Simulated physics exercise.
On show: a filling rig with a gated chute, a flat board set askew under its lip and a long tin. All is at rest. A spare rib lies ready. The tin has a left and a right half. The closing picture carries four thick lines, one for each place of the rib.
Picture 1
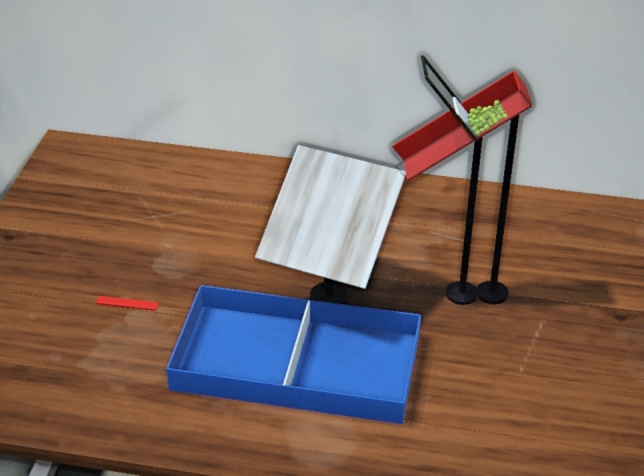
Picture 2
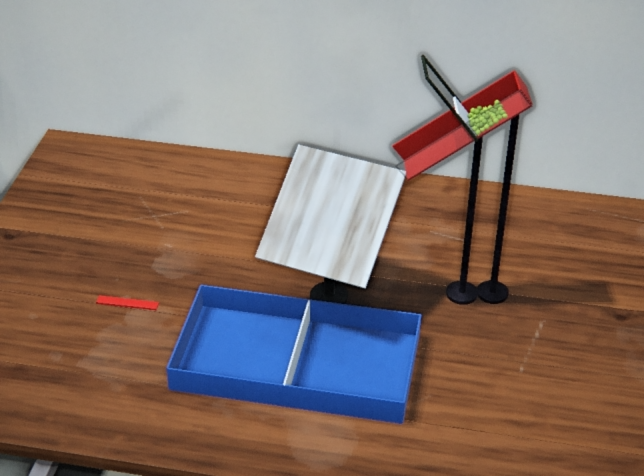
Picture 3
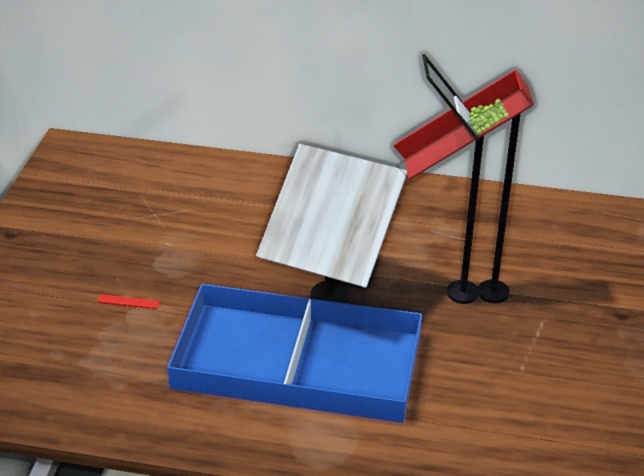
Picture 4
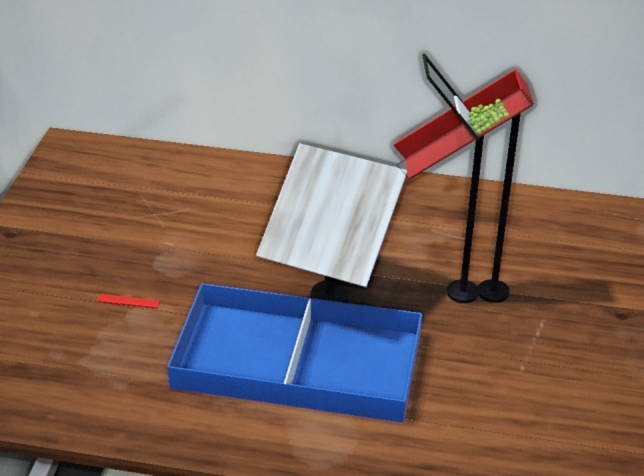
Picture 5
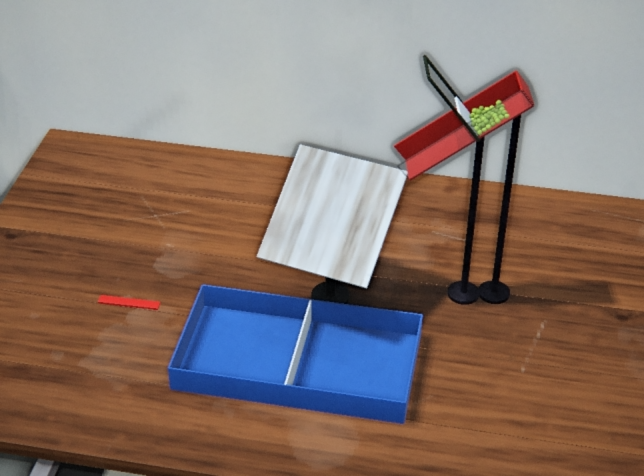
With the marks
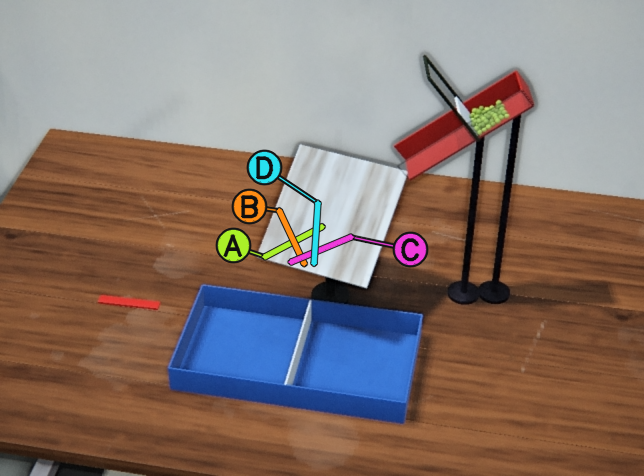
At the start, a raised red chute holds green peas behind a gate, above a tilted, pale board and a blue tin split into left and right halves on a wooden table, with a red strip lying at left. Nothing visibly moves afterward; the gate stays shut and the peas stay put.
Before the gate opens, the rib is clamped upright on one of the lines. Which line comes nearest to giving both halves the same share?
The best line is B.
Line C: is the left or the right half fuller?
More lands on the left.
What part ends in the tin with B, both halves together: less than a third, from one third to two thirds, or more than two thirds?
Line B gives more than two thirds.
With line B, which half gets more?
More lands on the right.
On the marked copy, line A from (322, 226) to (264, 256); line B from (279, 210) to (304, 263); line C from (351, 237) to (291, 262); line D from (317, 203) to (314, 263).
Choosing A, of what is caught, most in the left half, a small part in the right.
Choosing B, of what is caught, about a third in the left half, about two thirds in the right.
Choosing C, of what is caught, nearly all in the left half, a small part in the right.
Choosing D, of what is caught, a small part in the left half, nearly all in the right.
